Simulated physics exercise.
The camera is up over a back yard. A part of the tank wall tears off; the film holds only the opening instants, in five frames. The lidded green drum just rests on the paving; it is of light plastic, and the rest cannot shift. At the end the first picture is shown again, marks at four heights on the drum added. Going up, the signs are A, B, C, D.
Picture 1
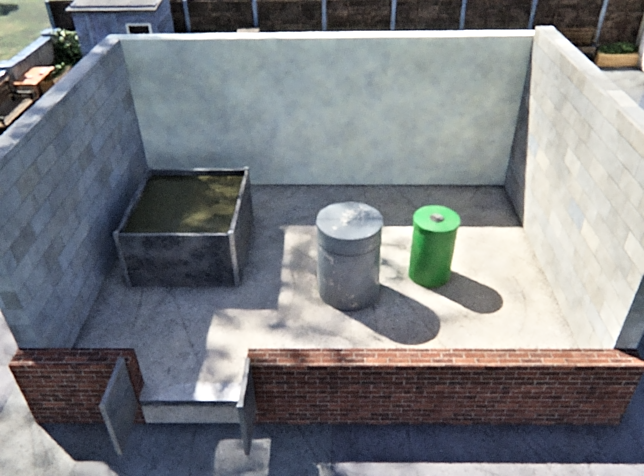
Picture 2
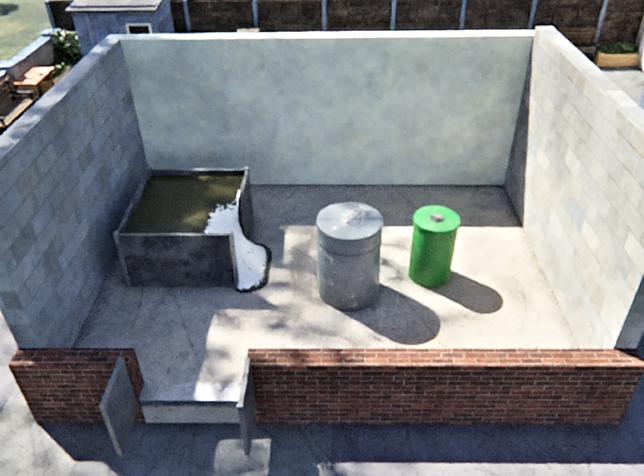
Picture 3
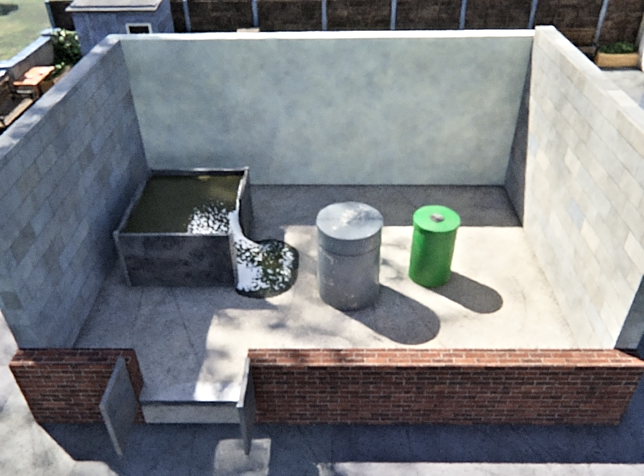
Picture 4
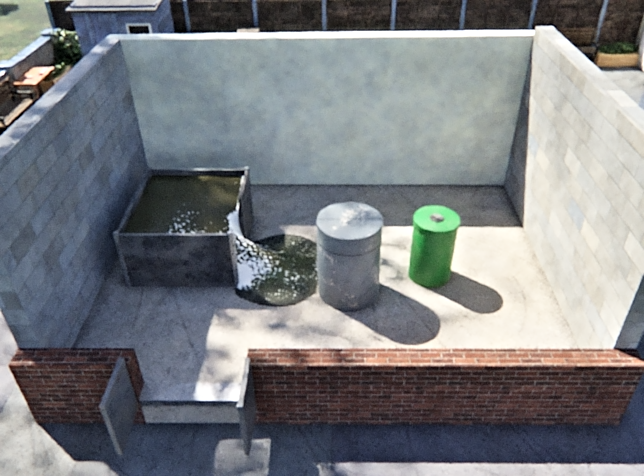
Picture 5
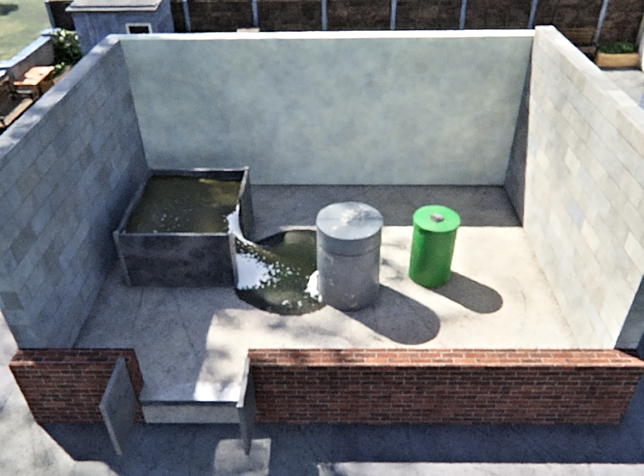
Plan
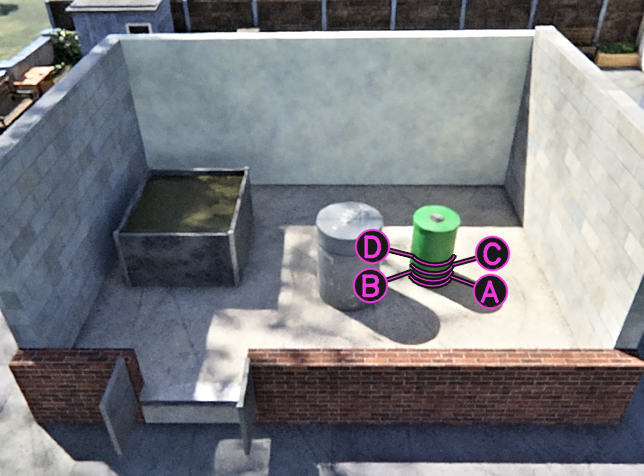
At first, a full square tank of murky water stands in a walled yard, left of a grey cylinder and a green drum. Water then pours over the tank's right side onto the dry ground, and the dark, foamy puddle spreads rightward until it reaches the grey cylinder.
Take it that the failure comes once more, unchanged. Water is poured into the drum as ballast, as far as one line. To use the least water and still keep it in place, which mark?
The answer is level B.
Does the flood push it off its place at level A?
Yes.
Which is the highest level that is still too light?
A.
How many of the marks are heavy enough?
Three.
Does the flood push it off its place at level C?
No, that is safe.
On the marked copy, A at (432, 285); B at (433, 280); C at (434, 273); D at (435, 265); from the bottom up A, B, C, D.
Choosing A, it is pushed about its own width away.
Choosing B, it does not move.
Choosing C, it does not move.
Choosing D, it does not move.
